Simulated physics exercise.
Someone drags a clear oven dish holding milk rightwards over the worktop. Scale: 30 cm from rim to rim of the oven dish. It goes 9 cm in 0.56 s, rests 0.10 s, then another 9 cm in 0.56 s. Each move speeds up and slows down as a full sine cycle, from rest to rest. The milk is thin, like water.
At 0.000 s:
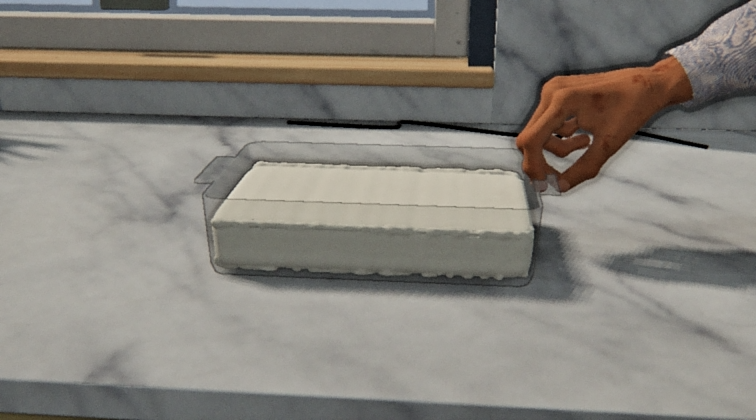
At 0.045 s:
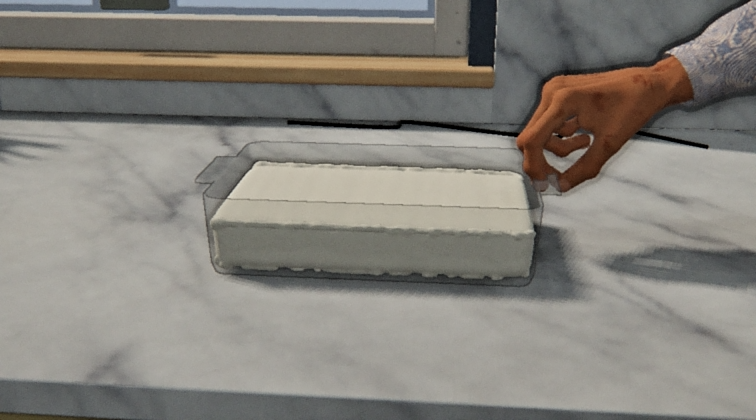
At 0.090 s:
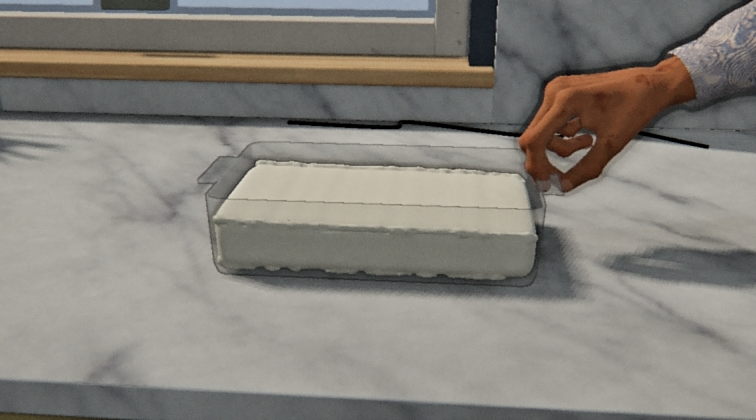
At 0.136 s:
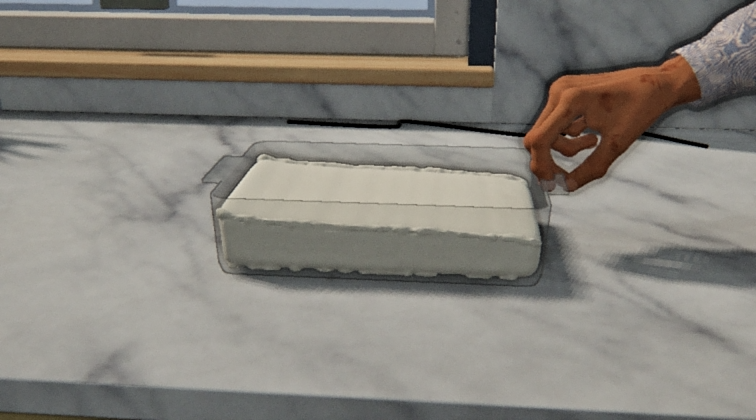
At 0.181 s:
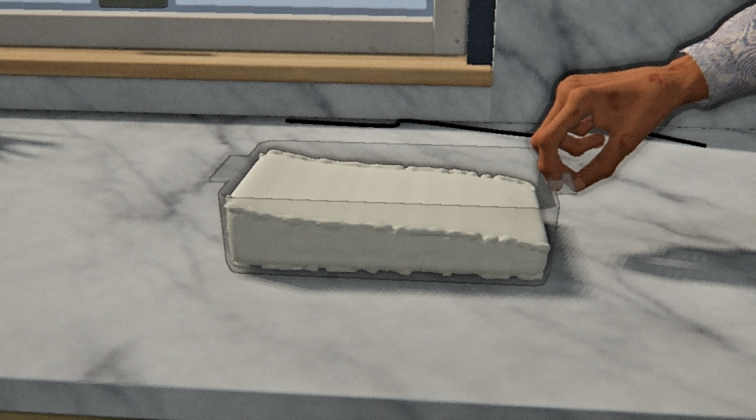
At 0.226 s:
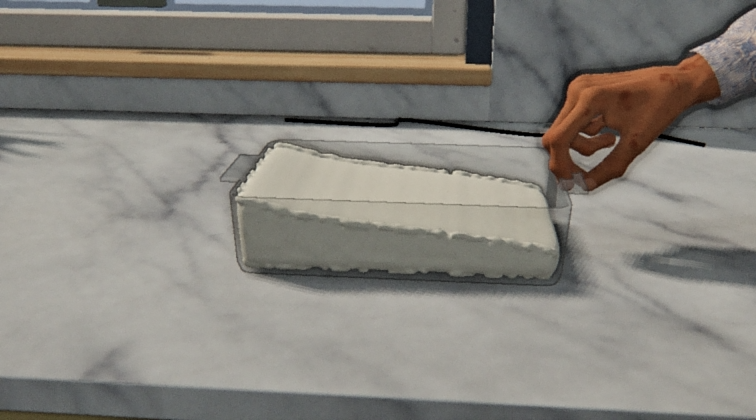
A clear oven dish of milk sat still on the marble worktop, then a hand dragged it slowly a short way right, and the milk sloped, higher on the left and lower on the right.
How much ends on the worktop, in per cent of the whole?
Loss: About 20 per cent.
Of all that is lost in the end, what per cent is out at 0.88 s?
Near 30 in a hundred.
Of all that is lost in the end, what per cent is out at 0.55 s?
Some 0 per cent.
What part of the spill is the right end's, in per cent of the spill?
About 50 per cent.
After 0.55 s it has gone 9 cm; 0 per cent is out over the left end and 0 over the right.
After 0.88 s it has gone 11 cm; 0 per cent is out over the left end and 5 over the right.
After 1.20 s it has gone 18 cm; 8 per cent is out over the left end and 5 over the right.
After 1.53 s it has gone 18 cm; 8 per cent is out over the left end and 10 over the right.
In the end 20 per cent is out in all, 10 of it over the left end.
